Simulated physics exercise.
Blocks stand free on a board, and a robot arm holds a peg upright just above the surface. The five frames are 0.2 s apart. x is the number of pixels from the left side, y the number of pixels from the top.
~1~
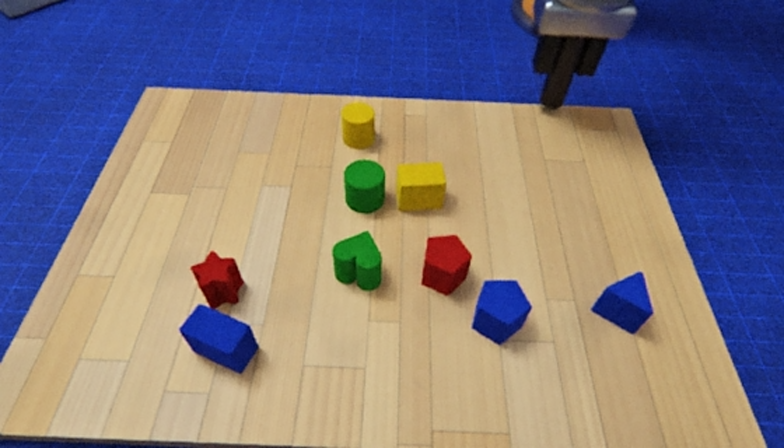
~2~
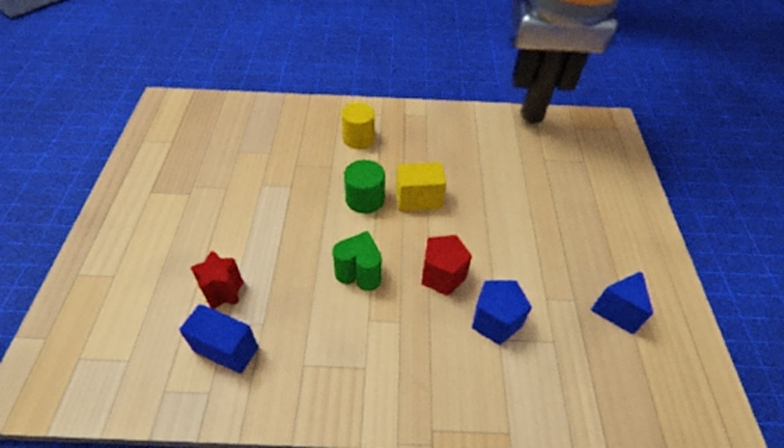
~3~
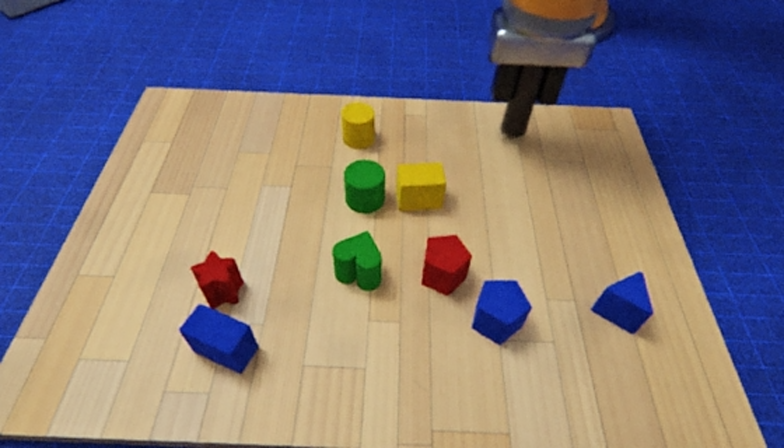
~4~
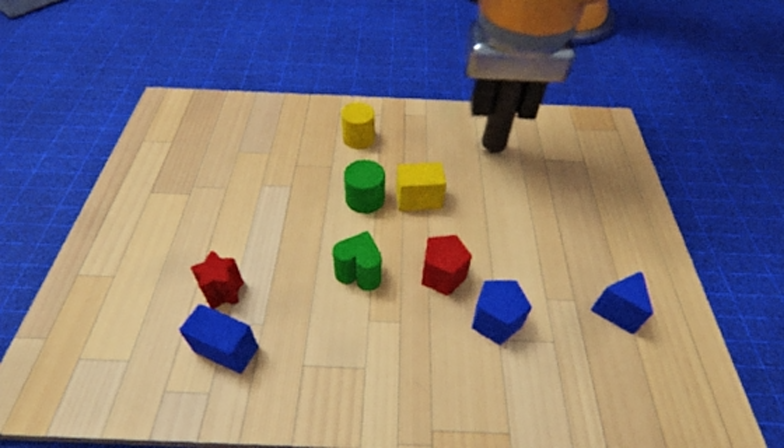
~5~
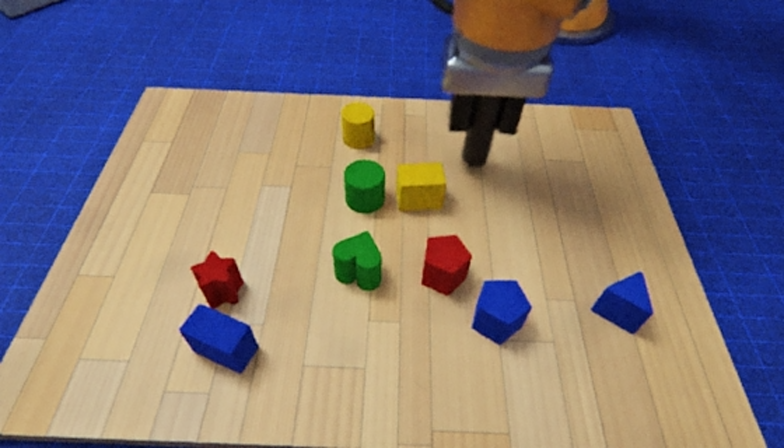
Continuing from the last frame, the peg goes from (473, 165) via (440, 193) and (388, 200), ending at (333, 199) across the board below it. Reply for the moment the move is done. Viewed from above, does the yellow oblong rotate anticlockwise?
Answer: Yes.
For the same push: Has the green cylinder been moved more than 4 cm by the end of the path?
Yes - that is the case.
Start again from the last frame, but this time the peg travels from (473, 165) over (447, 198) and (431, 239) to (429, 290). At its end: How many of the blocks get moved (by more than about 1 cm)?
I'm going with two.
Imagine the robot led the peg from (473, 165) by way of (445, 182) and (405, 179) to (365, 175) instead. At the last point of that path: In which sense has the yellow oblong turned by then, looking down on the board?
Viewed from overhead, the yellow oblong winds up turned anticlockwise.
The first path, step by step. One third of the way, peg (439, 186); green cylinder (361, 173); yellow oblong (408, 178).
Two thirds of the way, peg (386, 193); green cylinder (306, 180); yellow oblong (353, 189), turned 20° anticlockwise.
At the end, peg (333, 192); green heart in place; green cylinder (296, 182); yellow oblong (324, 203), turned 65° anticlockwise.
